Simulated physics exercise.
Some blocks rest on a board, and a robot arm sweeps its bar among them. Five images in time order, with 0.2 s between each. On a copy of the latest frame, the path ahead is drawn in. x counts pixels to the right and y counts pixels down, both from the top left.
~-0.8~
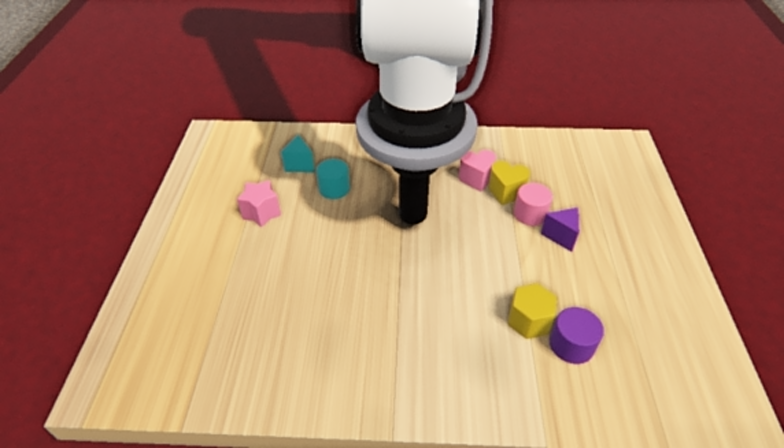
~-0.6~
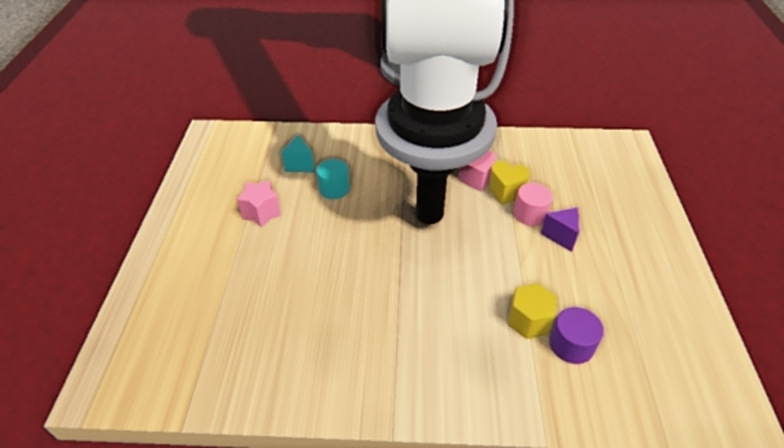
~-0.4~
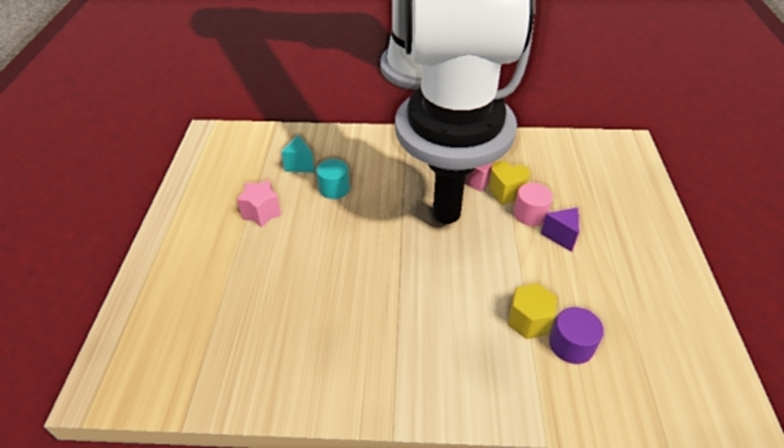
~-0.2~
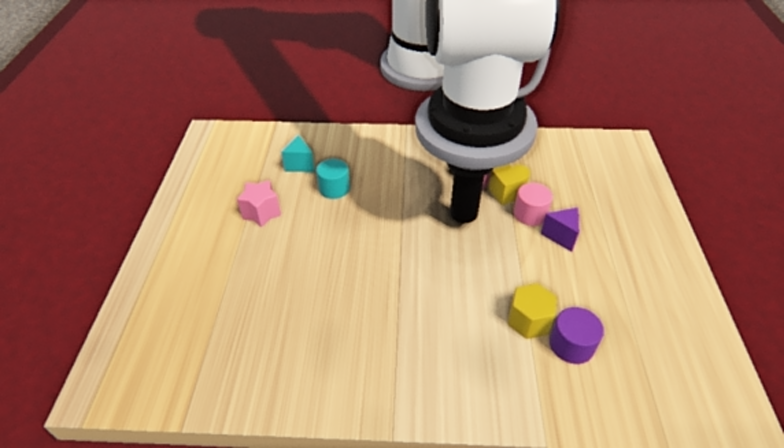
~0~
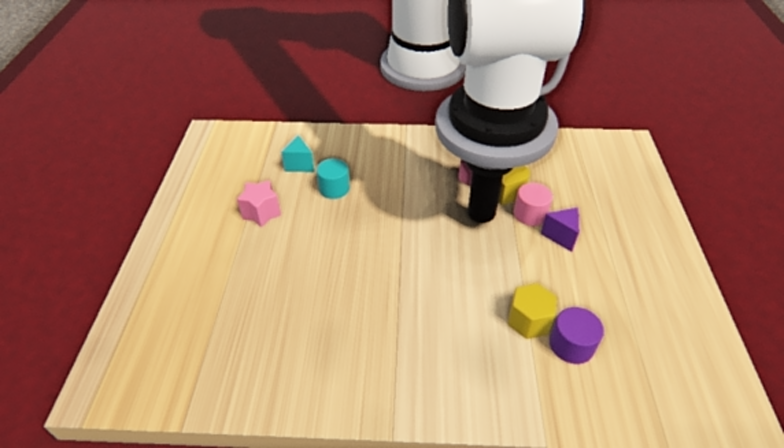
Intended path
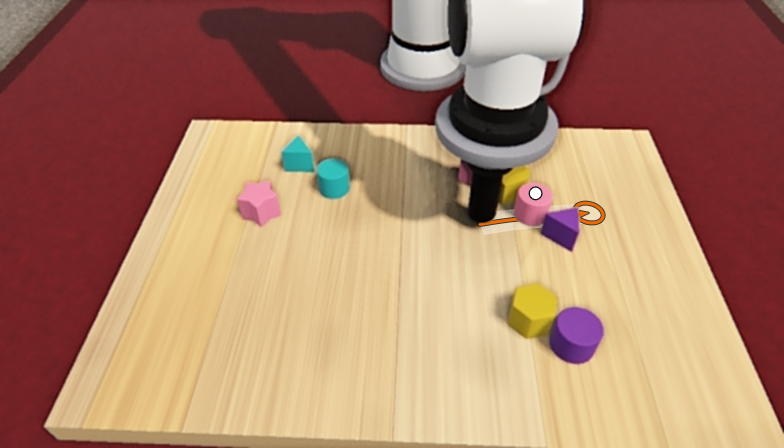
A robot arm slides its black bar rightward across a wooden board among still, colorful blocks.
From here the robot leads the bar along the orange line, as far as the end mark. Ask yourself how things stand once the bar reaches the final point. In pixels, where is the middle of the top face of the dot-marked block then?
The middle of the upper face of the dot-marked block will lie at about (602, 173) in the picture.
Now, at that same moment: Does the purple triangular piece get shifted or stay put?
Here's my answer: The purple triangular piece remains in position.
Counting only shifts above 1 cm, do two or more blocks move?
I believe not.
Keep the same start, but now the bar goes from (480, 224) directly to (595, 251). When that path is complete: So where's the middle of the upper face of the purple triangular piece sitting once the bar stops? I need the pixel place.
Its top centre is at about (616, 216).
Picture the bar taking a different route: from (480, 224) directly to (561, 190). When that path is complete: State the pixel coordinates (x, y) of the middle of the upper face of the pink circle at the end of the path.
I expect it at (583, 189).
Drawn move, from (480, 224) by way of (534, 218) to (589, 213); the dot is on the pink circle.
On the path given first. One third of the way, bar at (519, 209); pink circle at (549, 191).
Two thirds of the way, bar at (556, 206); pink circle at (580, 183).
At the end, bar at (592, 203); pink circle at (602, 173); purple triangular piece still.
